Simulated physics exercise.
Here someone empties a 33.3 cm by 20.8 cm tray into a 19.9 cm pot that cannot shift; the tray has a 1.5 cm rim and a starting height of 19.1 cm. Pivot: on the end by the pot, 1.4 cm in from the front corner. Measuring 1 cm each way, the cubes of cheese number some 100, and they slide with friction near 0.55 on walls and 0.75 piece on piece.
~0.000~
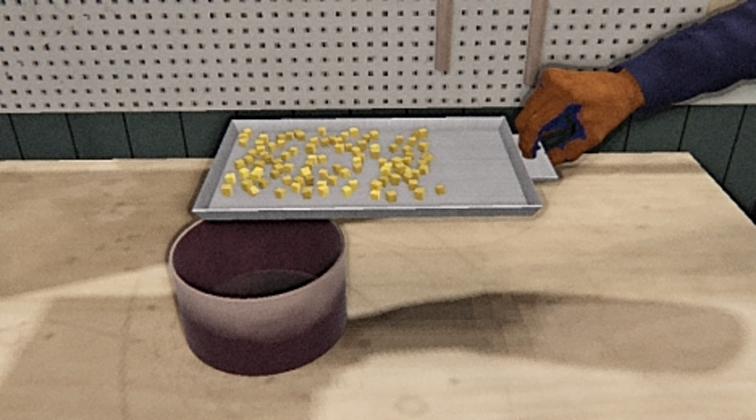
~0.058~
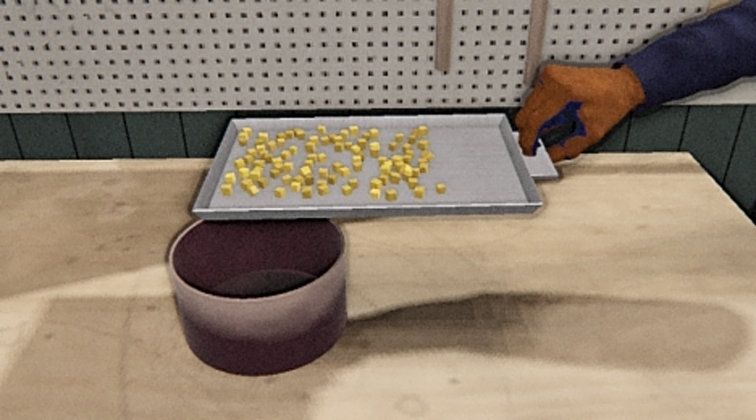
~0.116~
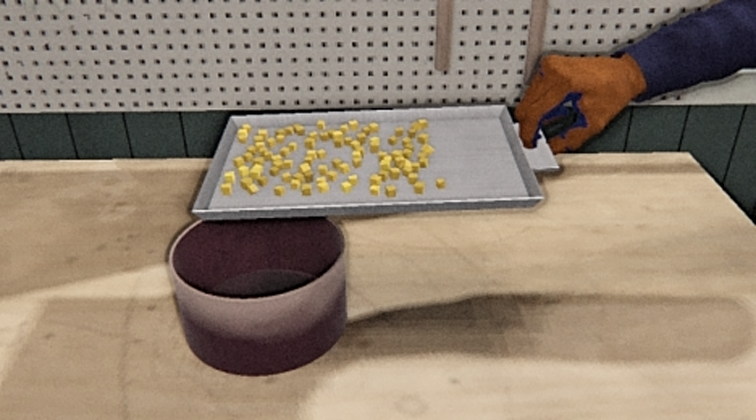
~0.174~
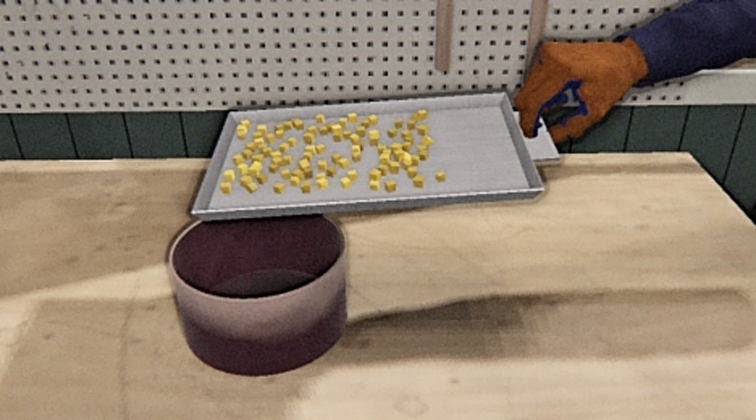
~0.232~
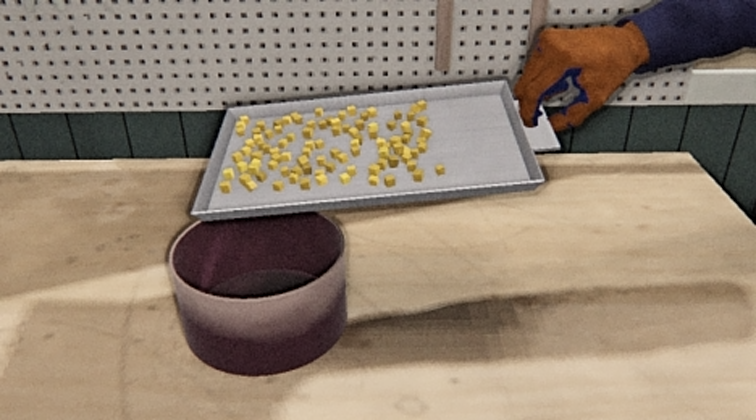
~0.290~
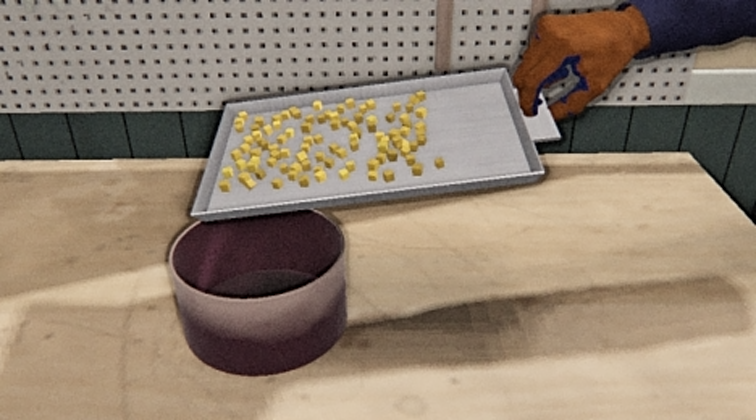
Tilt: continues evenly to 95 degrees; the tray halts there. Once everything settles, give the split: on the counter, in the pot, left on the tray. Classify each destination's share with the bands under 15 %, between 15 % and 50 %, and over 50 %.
Counter: Over 50 %; pot: Under 15 %; left on the tray: Under 15 %.
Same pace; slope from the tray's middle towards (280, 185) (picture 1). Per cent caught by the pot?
Around 20 percent of them.
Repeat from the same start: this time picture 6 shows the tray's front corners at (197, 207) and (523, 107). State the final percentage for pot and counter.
Final per cent - pot 30, counter 70.
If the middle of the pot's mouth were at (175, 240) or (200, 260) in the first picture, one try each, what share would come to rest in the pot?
I'd say some 20 per cent for the first and some 85 per cent for the second.
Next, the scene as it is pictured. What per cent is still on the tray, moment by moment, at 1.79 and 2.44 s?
In order, near 55 and near 0.
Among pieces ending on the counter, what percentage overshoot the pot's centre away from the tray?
Share: Around 90 %.
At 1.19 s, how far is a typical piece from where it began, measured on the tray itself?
About 13 cm.
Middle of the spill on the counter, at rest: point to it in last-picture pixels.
(145, 407).
Then, at 1.19 s, tilt 49 degrees; the tray holds 85 %, the pot 0 %.
After 1.79 s, tilt 76 degrees; the tray holds 55 %, the pot 5 %.
Then, at 2.44 s, tilt 95 degrees; the tray holds 0 %, the pot 5 %.
In the end, at 3.3 s, counter 95 %, pot 5 %, tray 0 %.
